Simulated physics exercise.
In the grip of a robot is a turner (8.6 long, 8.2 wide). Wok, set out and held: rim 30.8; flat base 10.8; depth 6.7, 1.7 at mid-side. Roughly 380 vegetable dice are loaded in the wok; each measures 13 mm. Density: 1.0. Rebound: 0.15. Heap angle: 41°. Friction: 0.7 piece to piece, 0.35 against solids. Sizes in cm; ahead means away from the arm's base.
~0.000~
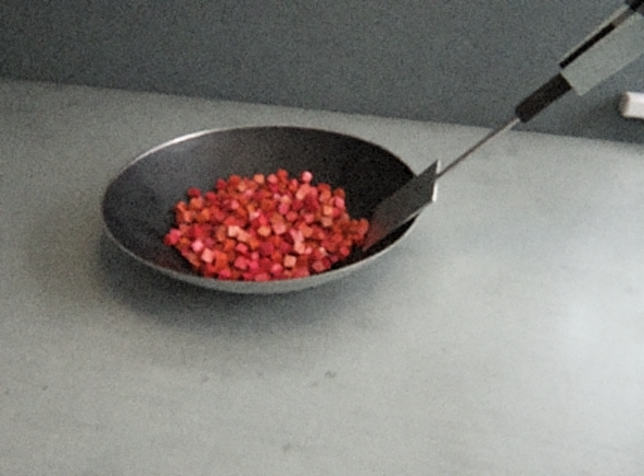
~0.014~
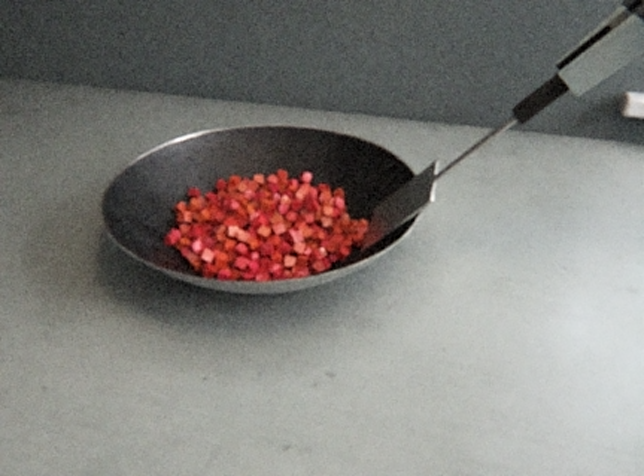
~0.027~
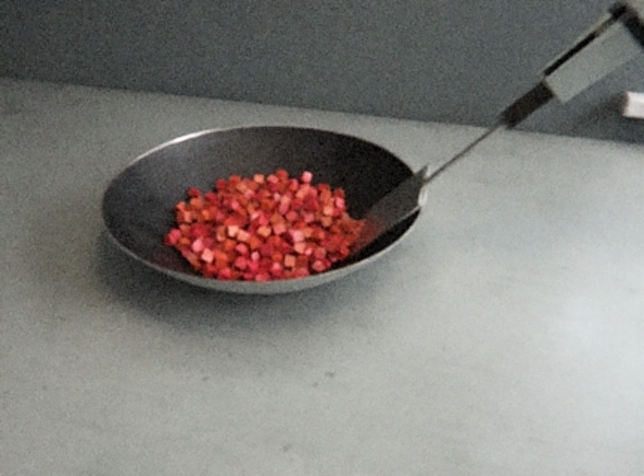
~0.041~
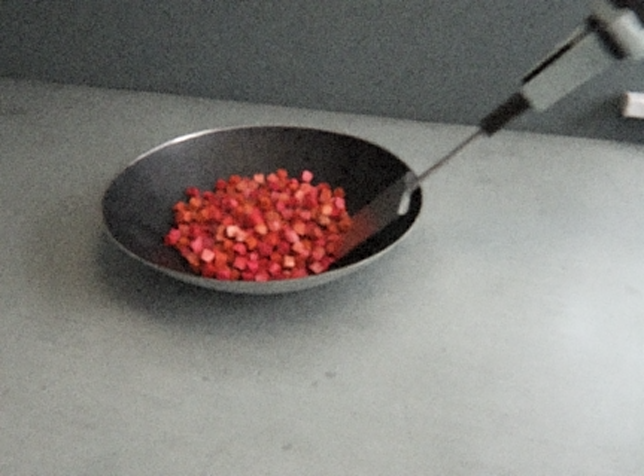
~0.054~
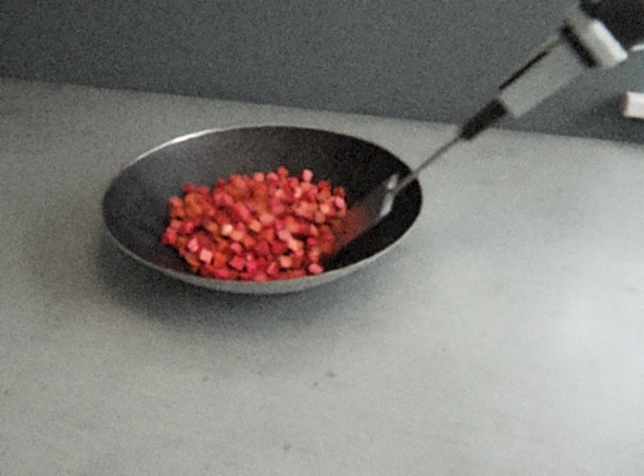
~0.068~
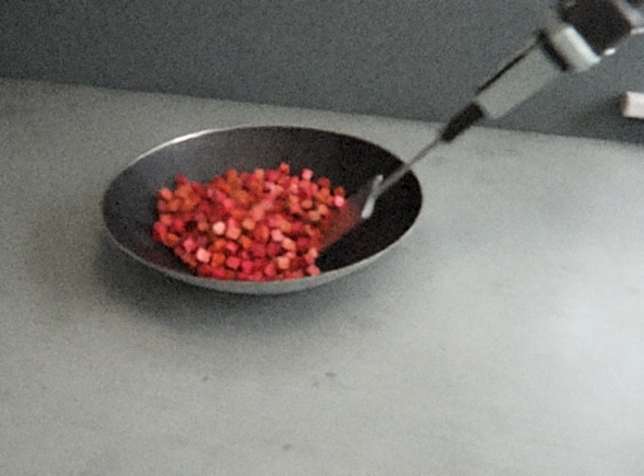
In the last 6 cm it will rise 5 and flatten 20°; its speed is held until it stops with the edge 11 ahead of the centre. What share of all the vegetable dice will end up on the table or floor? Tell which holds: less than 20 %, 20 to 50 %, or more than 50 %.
What holds is 20 to 50 %.
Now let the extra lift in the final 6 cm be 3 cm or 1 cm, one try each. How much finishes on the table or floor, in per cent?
Try one gives about 45 in a hundred, try two about 45 in a hundred.
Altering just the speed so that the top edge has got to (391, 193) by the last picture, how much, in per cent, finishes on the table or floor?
Expect some 25 per cent there.
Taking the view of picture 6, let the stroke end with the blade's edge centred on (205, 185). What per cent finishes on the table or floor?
Roughly 10 per cent, I'd say.
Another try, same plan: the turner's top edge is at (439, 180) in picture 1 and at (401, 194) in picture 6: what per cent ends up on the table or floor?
I'd put it at roughly 25 per cent.
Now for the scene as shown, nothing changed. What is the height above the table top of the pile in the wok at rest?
About 5.5 cm above the table.
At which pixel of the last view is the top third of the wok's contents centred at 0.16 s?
Near pixel (168, 180).
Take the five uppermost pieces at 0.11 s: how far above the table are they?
7 cm or so.
After 0.11 s, sloping 49°, highest piece 9 above the table; 385 in the wok.
After 0.16 s, sloping 45°, highest piece 10 above the table; 382 in the wok, 3 on the blade or in flight.
After 0.38 s, sloping 29°, highest piece 22 above the table; 235 in the wok, 78 on the table or floor, 72 on the blade or in flight.
After 1.43 s, sloping 29°, highest piece 8 above the table; 234 in the wok, 151 on the table or floor.
In the end, 234 in the wok, 151 on the table or floor. That is 39 % on the table or floor.
